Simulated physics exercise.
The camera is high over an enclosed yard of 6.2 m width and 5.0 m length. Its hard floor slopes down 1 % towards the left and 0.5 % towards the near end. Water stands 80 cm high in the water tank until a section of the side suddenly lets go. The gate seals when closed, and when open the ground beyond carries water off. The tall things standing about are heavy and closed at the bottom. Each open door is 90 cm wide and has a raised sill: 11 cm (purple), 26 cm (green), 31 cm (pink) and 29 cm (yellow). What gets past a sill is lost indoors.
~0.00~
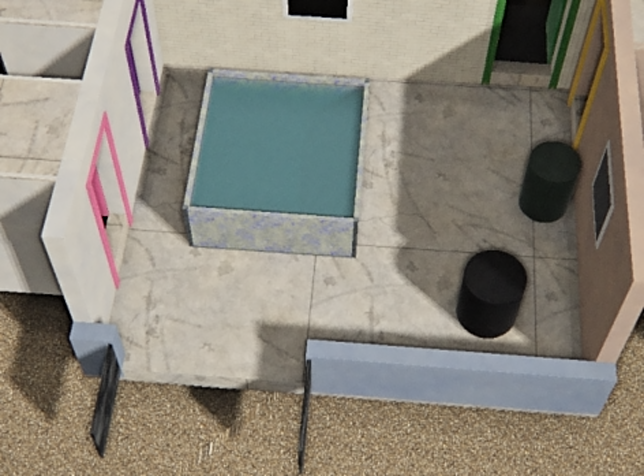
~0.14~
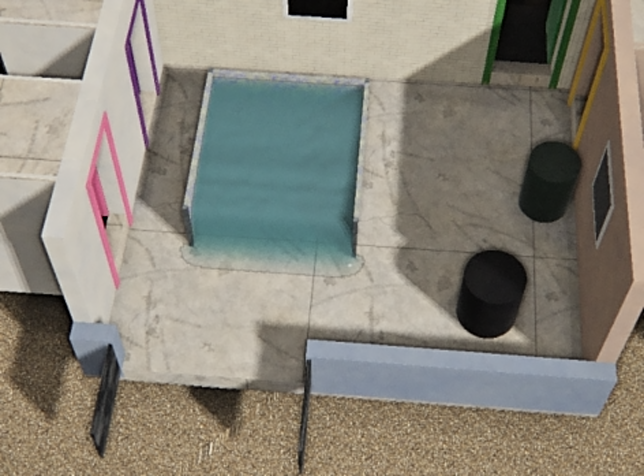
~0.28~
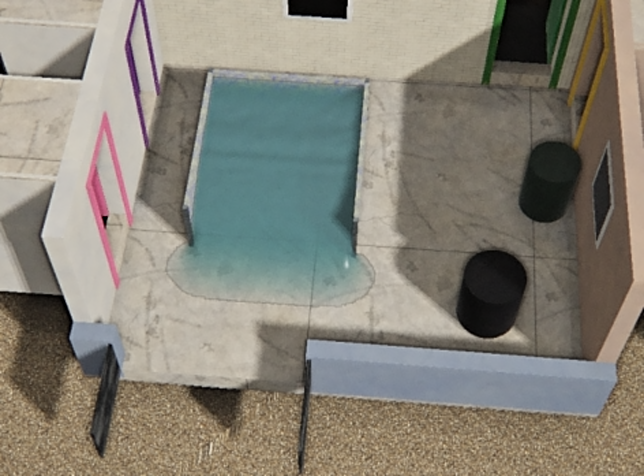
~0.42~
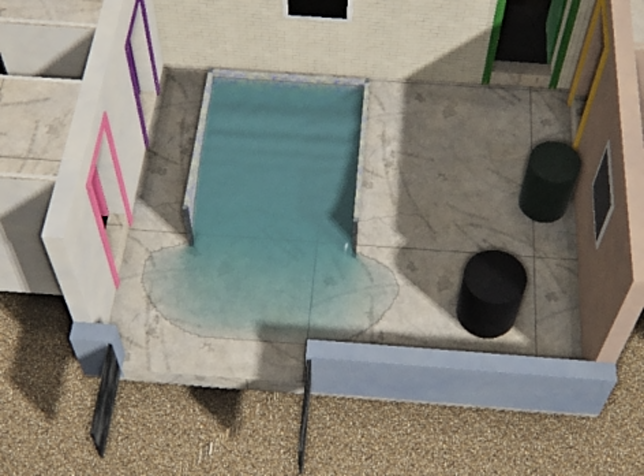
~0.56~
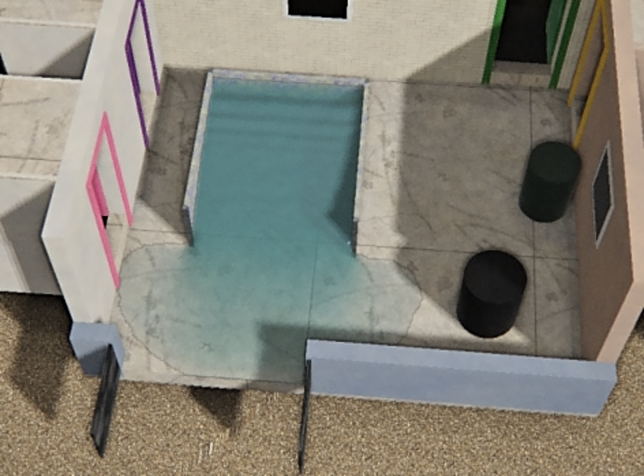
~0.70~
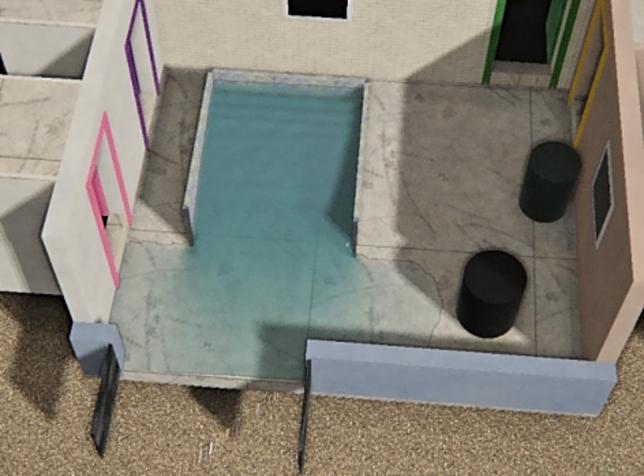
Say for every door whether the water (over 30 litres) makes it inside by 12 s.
Within that time: At the purple door it keeps below the limit; at the green door it does not reach the limit; at the pink door it keeps below the limit; at the yellow door it stays under the limit.
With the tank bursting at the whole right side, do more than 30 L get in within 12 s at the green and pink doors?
Against that limit: Green above, pink not over.
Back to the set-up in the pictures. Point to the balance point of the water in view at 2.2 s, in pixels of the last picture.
Around (298, 254).
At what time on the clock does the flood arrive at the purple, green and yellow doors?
Purple 3.8 s, green 5.0 s, yellow 3.6 s.
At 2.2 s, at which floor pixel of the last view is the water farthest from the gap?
Near (575, 386).
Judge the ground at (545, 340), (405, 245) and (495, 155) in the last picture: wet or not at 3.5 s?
In that order: Flooded, wet, not reached.
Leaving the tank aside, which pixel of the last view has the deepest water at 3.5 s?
Around (575, 386).
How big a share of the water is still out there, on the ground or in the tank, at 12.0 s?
Roughly 28 in a hundred.
After 1.4 s water covers 35 % of the floor and is deepest (44 cm) near (323, 367); purple door not reached, green door not reached, pink door 4 cm at the sill, 0 L in, yellow door not reached.
After 2.2 s water covers 35 % of the floor and is deepest (38 cm) near (324, 355); purple door not reached, green door not reached, pink door 5 cm at the sill, 0 L in, yellow door not reached.
After 3.5 s water covers 60 % of the floor and is deepest (30 cm) near (575, 386); purple door not reached, green door not reached, pink door 5 cm at the sill, 0 L in, yellow door not reached.
After 7.0 s water covers 90 % of the floor and is deepest (12 cm) near (396, 84); purple door 3 cm at the sill, 0 L in, green door 3 cm at the sill, 0 L in, pink door 3 cm at the sill, 0 L in, yellow door 1 cm at the sill, 0 L in.
After 12.0 s water covers 95 % of the floor and is deepest (9 cm) near (114, 303); purple door 6 cm at the sill, 0 L in, green door 3 cm at the sill, 0 L in, pink door 8 cm at the sill, 0 L in, yellow door 4 cm at the sill, 0 L in.
